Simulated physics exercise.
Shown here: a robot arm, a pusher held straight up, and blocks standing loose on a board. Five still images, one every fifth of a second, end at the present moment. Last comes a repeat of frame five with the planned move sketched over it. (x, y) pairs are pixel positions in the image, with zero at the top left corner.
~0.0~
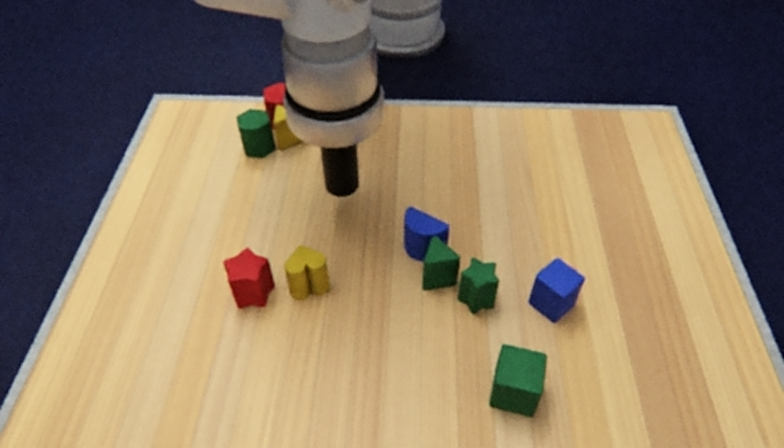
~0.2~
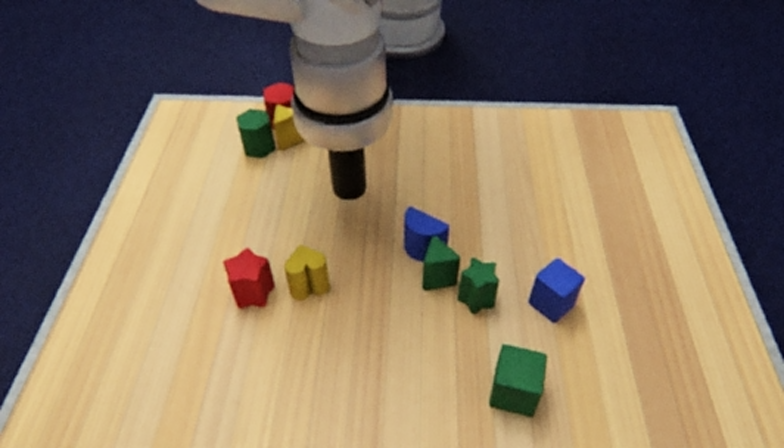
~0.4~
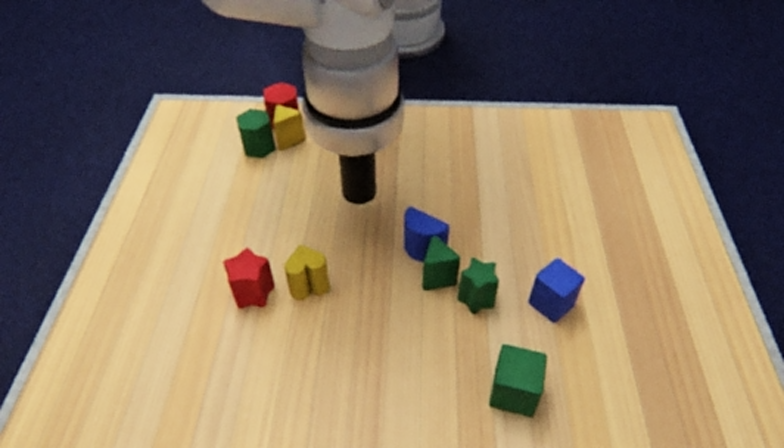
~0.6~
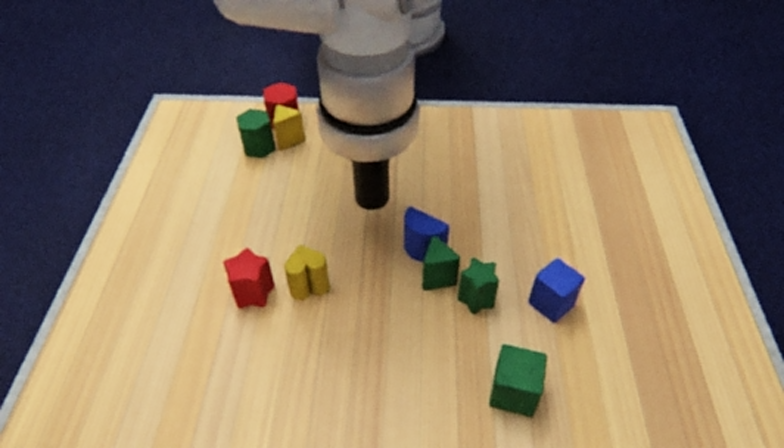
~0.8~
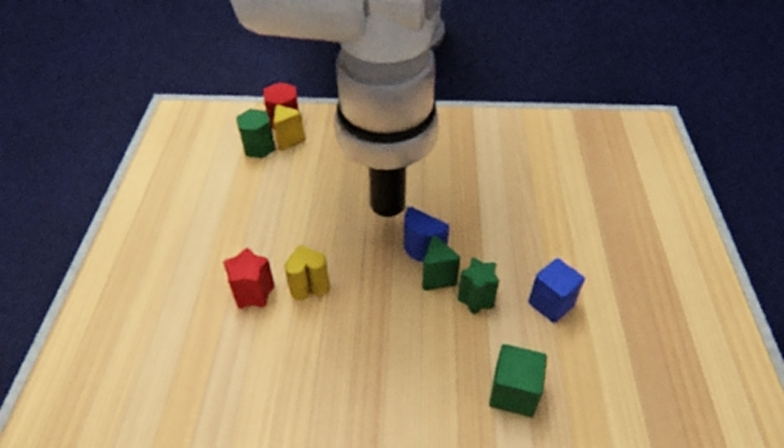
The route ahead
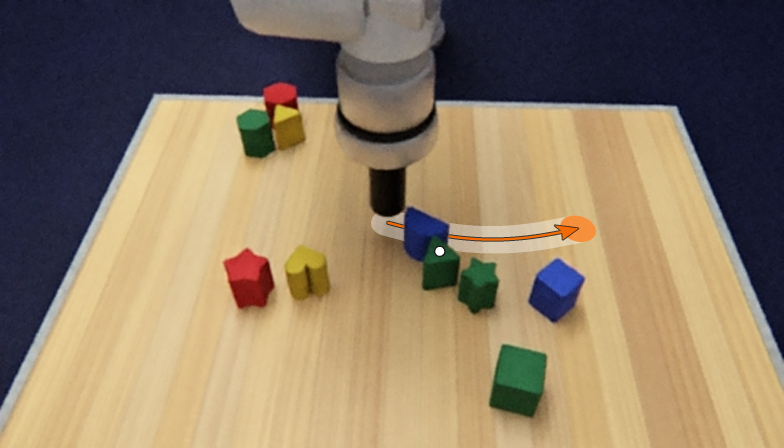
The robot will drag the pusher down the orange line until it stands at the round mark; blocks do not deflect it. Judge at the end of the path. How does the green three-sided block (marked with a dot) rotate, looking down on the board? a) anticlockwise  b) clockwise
Correct choice: B.
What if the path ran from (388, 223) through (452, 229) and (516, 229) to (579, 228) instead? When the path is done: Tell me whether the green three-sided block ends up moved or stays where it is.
Once the path ends, it is somewhere new.
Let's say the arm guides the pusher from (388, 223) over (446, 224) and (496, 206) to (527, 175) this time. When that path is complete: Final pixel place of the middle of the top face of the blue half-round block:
The middle of its upper face should be somewhere near (450, 227).
Drawn move, from (388, 223) over (451, 237) and (516, 239) to (578, 229); the dot is on the green three-sided block.
The first path, step by step. One third of the way, pusher at (455, 219); blue half-round block at (464, 240), turned 55° clockwise; green three-sided block at (447, 269), turned 40° clockwise; green star-shaped block at (481, 275), turned 20° anticlockwise.
Two thirds of the way, pusher at (521, 221); blue half-round block at (472, 240), turned 80° clockwise; green three-sided block at (447, 269), turned 40° clockwise; green star-shaped block at (481, 275), turned 20° anticlockwise.
At the end, pusher at (584, 210); blue half-round block at (472, 240), turned 80° clockwise; green three-sided block at (447, 269), turned 40° clockwise; green star-shaped block at (481, 275), turned 20° anticlockwise; blue square piece still.
